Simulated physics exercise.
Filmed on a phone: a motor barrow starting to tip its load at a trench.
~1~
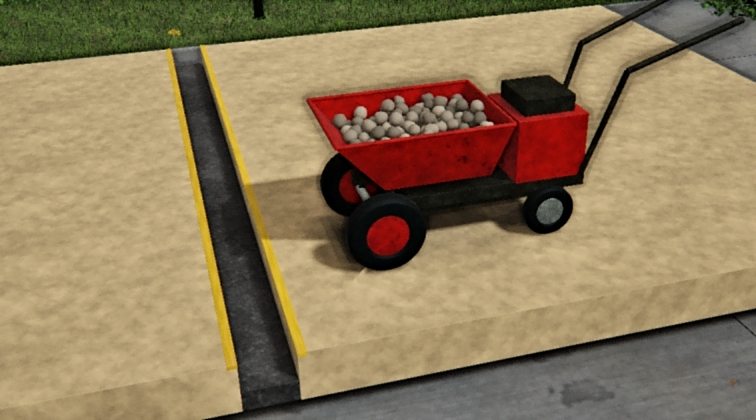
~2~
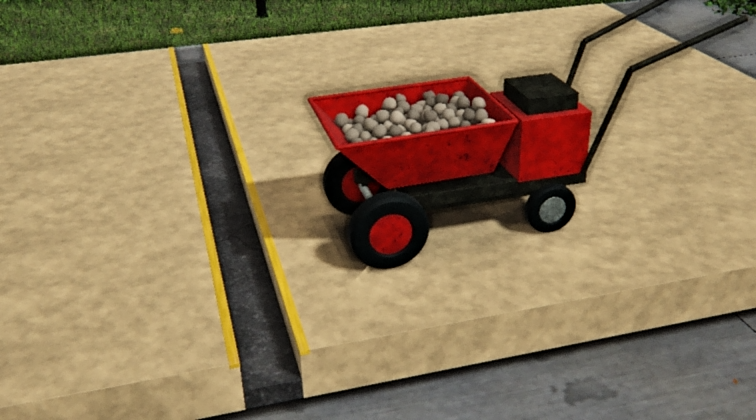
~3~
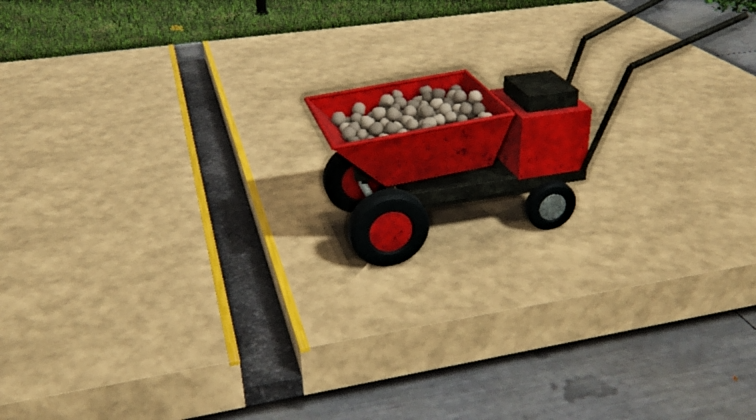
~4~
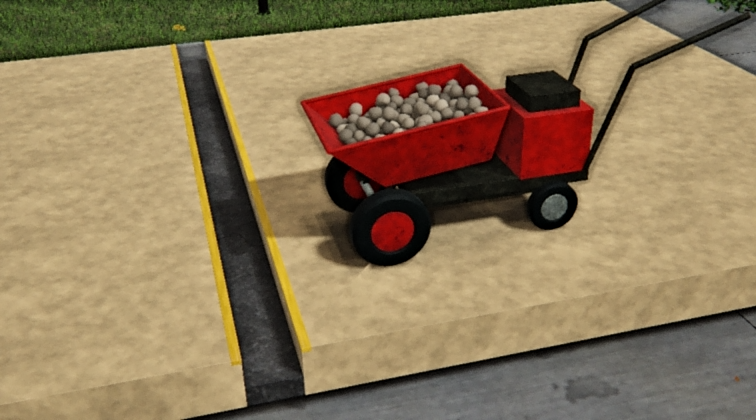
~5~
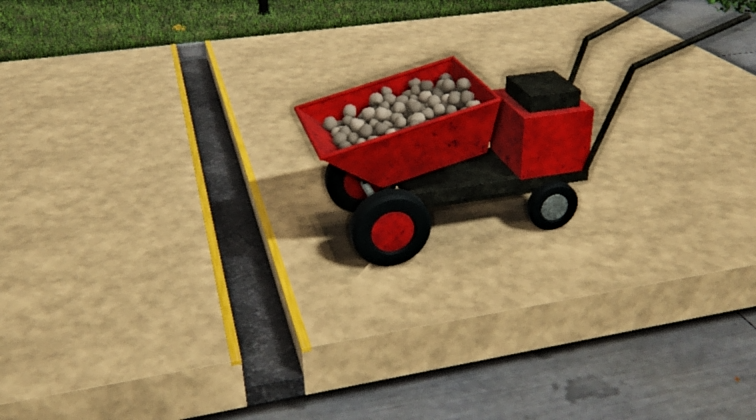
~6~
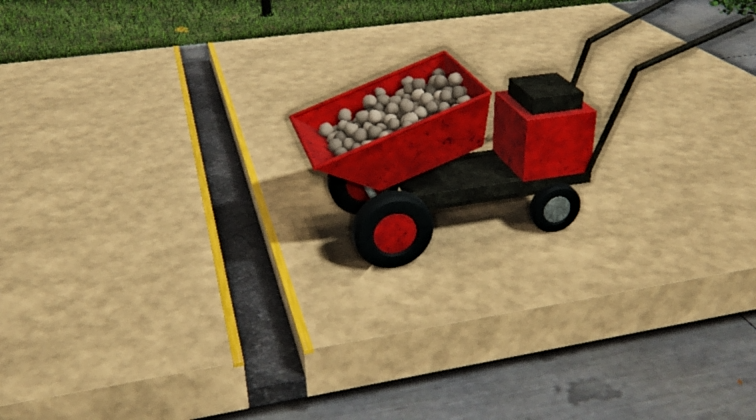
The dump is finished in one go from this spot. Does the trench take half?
The trench takes over half.
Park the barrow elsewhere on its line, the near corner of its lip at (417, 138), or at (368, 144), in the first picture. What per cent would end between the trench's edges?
In turn 30 and 60 in a hundred.
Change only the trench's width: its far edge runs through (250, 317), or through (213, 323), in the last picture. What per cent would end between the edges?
About 40 and 80 per cent.
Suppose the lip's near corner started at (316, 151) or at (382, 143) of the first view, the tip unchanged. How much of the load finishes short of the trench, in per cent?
About 0 and 20 per cent.
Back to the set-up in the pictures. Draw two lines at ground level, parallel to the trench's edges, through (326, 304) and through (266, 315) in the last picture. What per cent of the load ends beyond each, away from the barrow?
First some 80, then 50 per cent.
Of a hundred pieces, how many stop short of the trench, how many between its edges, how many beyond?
Short near 0; between near 65; beyond near 10.
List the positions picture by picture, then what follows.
The first frame shows lip of the skip (336, 149), level; top of the load (425, 117), river pebbles; first edge of the trench (289, 312); far edge (223, 323), the trench under half as wide as the skip, and about half as deep as wide.
The second frame shows lip of the skip (338, 148), level; top of the load (427, 115).
The third frame shows lip of the skip (333, 148), tipped barely; top of the load (431, 120).
The fourth frame shows lip of the skip (329, 152), tipped a little; top of the load (441, 107).
The fifth frame shows lip of the skip (322, 158), tipped a little; top of the load (434, 102).
The sixth frame shows lip of the skip (316, 168), tipped clearly; top of the load (439, 96); first edge of the trench (296, 309); far edge (230, 320).
Just after the last frame, skip tipped steeply; every one in the skip.
A moment on, skip tipped right over; roughly half in the skip; just a few short of the trench; roughly half in or heaped over the trench; just a few beyond it; just a few falling.
Further on, skip tipped right over; roughly a quarter in the skip; roughly two thirds in or heaped over the trench; about a tenth beyond it.
When it is over, skip tipped right over; roughly a quarter in the skip; roughly two thirds in or heaped over the trench; about a tenth beyond it.
